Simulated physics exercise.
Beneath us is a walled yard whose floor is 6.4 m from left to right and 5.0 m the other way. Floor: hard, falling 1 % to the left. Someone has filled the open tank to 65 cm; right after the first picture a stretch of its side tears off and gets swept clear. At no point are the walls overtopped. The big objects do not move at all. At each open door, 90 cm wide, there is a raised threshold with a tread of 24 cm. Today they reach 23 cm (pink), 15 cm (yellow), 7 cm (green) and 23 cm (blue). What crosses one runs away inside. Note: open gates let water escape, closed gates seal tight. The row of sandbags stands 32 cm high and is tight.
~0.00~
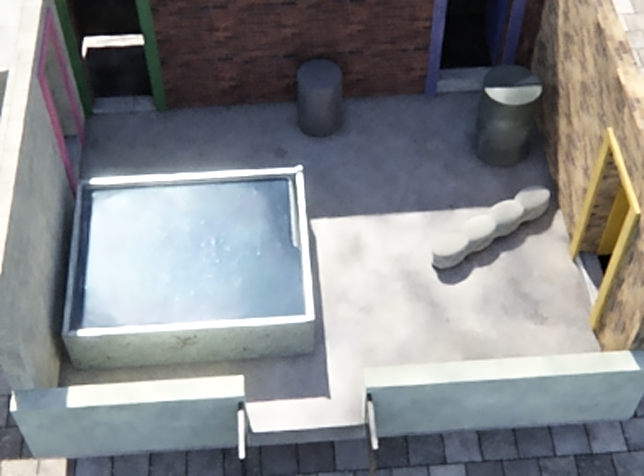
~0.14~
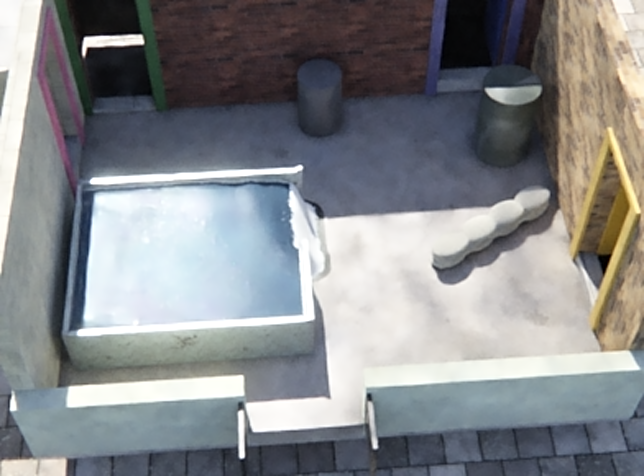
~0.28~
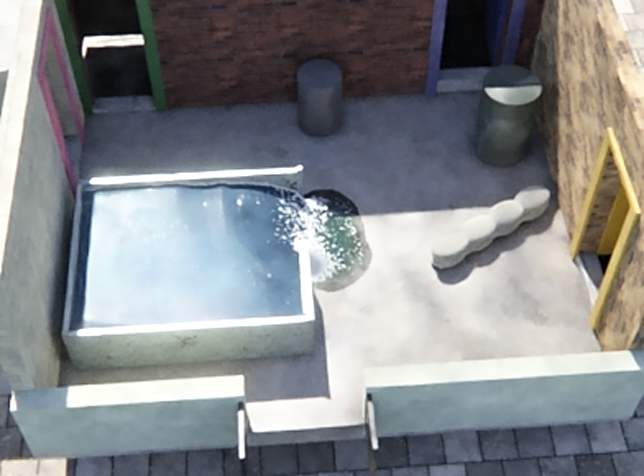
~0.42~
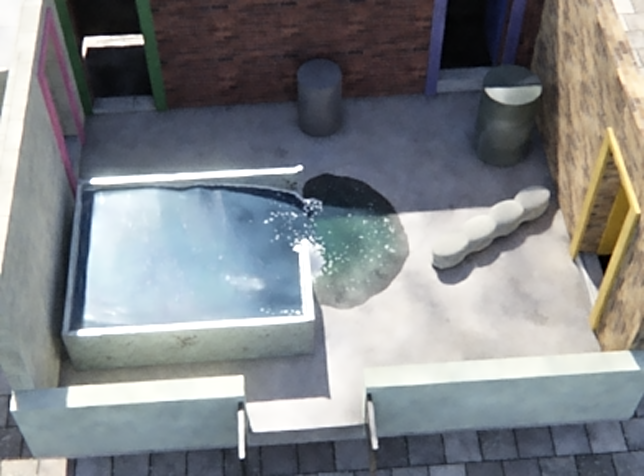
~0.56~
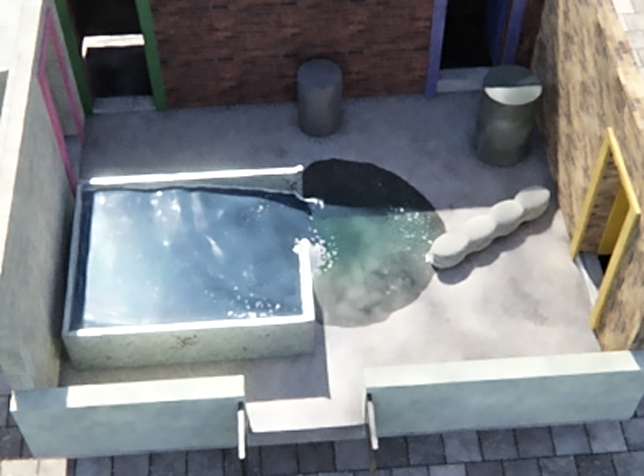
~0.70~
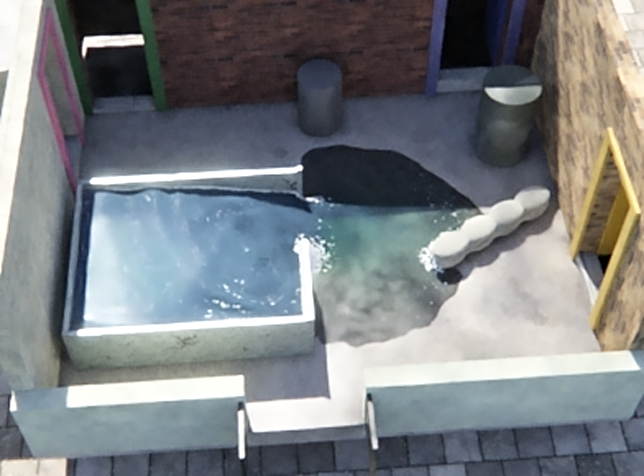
The footage shows a full open tank in a walled yard as part of its right side gives way and water pours out, spreading across the floor in a widening pool and splashing against a pale, lumpy object.
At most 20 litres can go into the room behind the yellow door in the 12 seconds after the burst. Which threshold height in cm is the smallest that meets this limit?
A height of roughly 10 cm.
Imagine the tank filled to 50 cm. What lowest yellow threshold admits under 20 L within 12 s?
It would take a step of about 6.0 cm.
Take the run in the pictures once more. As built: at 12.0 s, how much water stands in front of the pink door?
About 17.0 centimetres.
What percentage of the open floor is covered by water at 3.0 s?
Some 50 per cent is wet.
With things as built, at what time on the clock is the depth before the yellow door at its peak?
It peaks around 6.0 s.
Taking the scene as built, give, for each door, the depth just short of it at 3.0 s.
In cm - pink: 0, yellow: 4, green: 0, blue: 30.
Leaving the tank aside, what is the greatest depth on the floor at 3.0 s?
39 cm.
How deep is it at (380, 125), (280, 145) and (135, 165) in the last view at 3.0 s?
First 2, then 0, then 0 cm.
After 1.4 s water covers 35 % of the floor, deepest (37 cm) near (310, 235); it has not reached the yellow door.
After 3.0 s water covers 50 % of the floor, deepest (39 cm) near (527, 111); 4 cm at the yellow door, 0 litres in over its 15 cm threshold.
After 12.0 s water covers 95 % of the floor, deepest (20 cm) near (55, 427); 9 cm at the yellow door, 1 litre in over its 15 cm threshold.
At the yellow door as built, the water arrived by 1.9 s and peaked near 14 cm at 6.2 s.
With a threshold of 8.5 cm, 34 litres would have come in within the 12 s; with 11 cm, 12 litres. So under 20 litres takes about 10 cm.
